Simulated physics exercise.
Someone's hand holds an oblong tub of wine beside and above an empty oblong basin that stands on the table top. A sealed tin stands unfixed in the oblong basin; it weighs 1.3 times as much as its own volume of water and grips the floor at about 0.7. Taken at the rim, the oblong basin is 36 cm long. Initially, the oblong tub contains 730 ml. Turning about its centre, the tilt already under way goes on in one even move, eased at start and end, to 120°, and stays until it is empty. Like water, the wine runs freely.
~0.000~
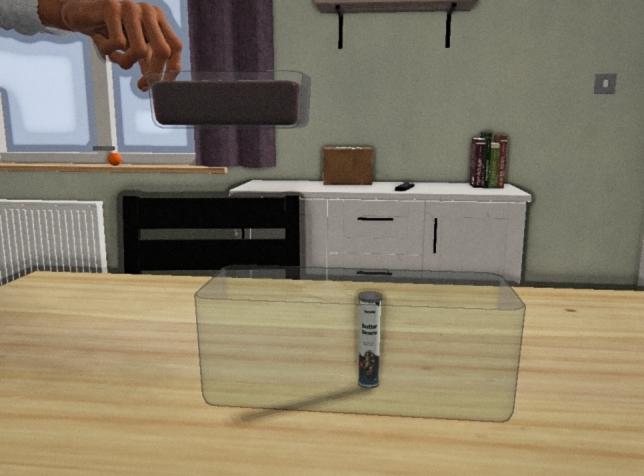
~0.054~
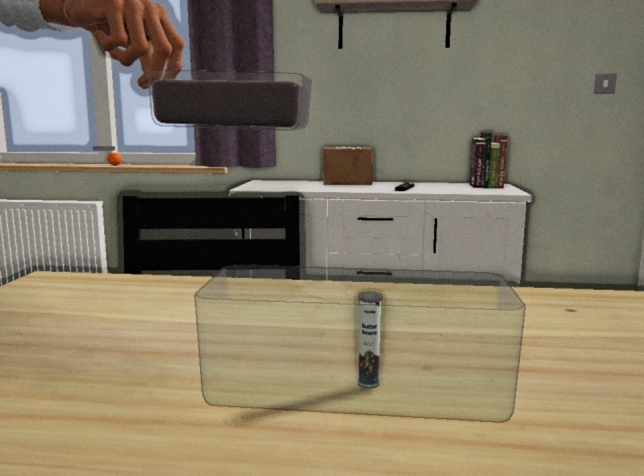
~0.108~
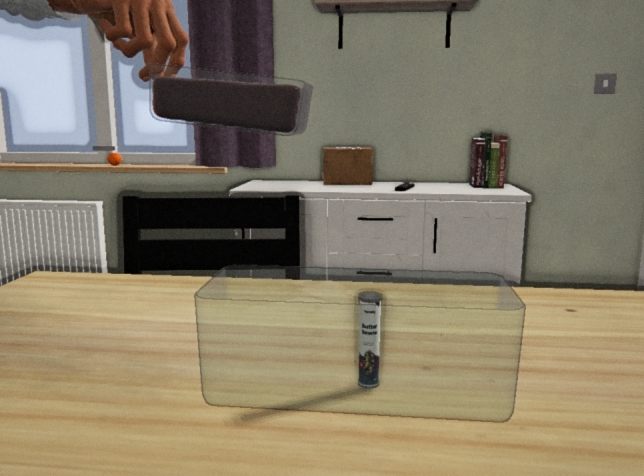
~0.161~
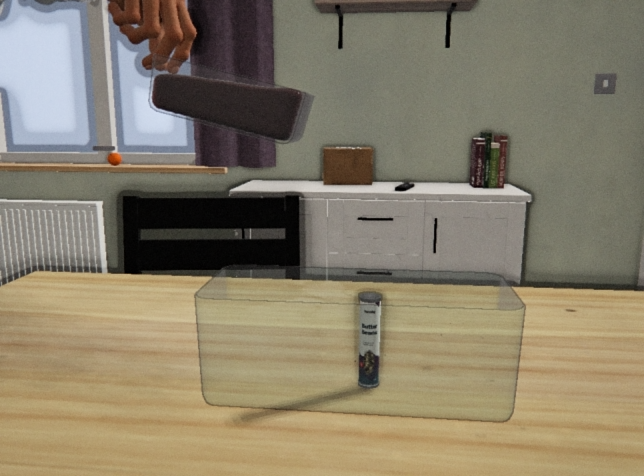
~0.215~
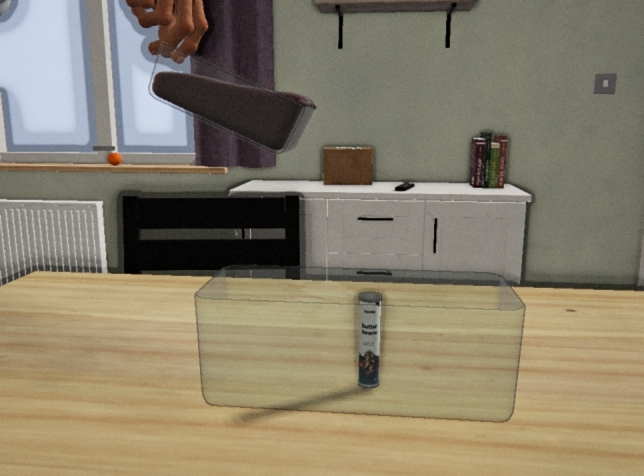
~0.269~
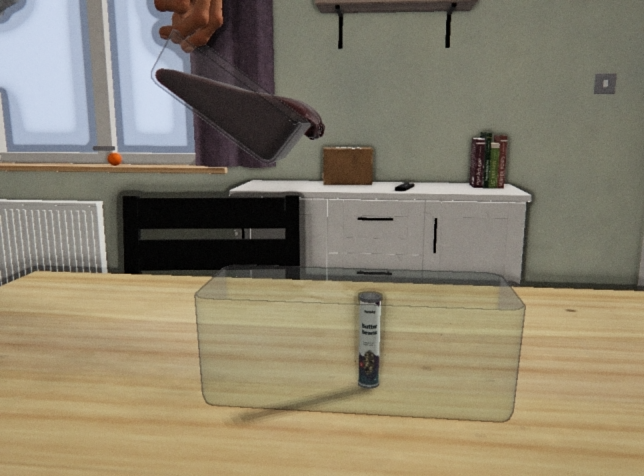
A hand held a clear oblong tub of dark wine above a larger empty basin with a small tin standing by it, then tilted the tub steadily rightward until wine ran over its right rim.
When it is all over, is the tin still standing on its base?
It will stay on its base.
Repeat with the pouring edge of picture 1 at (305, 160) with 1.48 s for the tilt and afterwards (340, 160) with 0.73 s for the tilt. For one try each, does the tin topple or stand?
First it stays on its base; then it stays on its base.
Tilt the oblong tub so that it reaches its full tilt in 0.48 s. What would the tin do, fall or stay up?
With that tilt, the tin tips.
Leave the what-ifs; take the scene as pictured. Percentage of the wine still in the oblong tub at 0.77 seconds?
Some 0 per cent.
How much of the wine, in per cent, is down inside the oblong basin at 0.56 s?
44 %, more or less.
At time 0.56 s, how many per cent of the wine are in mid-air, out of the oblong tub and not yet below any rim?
Some 50 per cent, I reckon.
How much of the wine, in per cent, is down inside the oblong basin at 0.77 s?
About 90 per cent.
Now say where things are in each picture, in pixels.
In the first picture, it leans 0°; its right rim is at (306, 77); the wine meets the walls at (166, 86) and (304, 85); the oblong basin's rim runs from (211, 281) to (513, 292); the tin's top is at (370, 300).
In the second picture, it leans 2°; its right rim is at (306, 79); the wine meets the walls at (167, 85) and (305, 86).
In the third picture, it leans 6°; its right rim is at (308, 86); the wine meets the walls at (168, 82) and (306, 89).
In the fourth picture, it leans 14°; its right rim is at (309, 96); the wine meets the walls at (169, 80) and (309, 93).
In the fifth picture, it leans 24°; its right rim is at (308, 110); the wine meets the walls at (170, 77) and (298, 100); 4 per cent is over the edge.
In the sixth picture, it leans 36°; its right rim is at (305, 126); the wine meets the walls at (169, 74) and (286, 103); 13 per cent is over the edge.
Then, 0.56 s in, the tilt is 104° and 3 per cent is still to pour; the tin stands where it began.
Then, 0.77 s in, the tilt is 120° and 0 per cent is still to pour; the tin stands where it began.
Then, 0.99 s in, the tilt is 120° and 0 per cent is still to pour; the tin stands where it began.
Then, 1.23 s in, the tilt is 120° and 0 per cent is still to pour; the tin stands where it began.
Finally, the tin stands where it began.
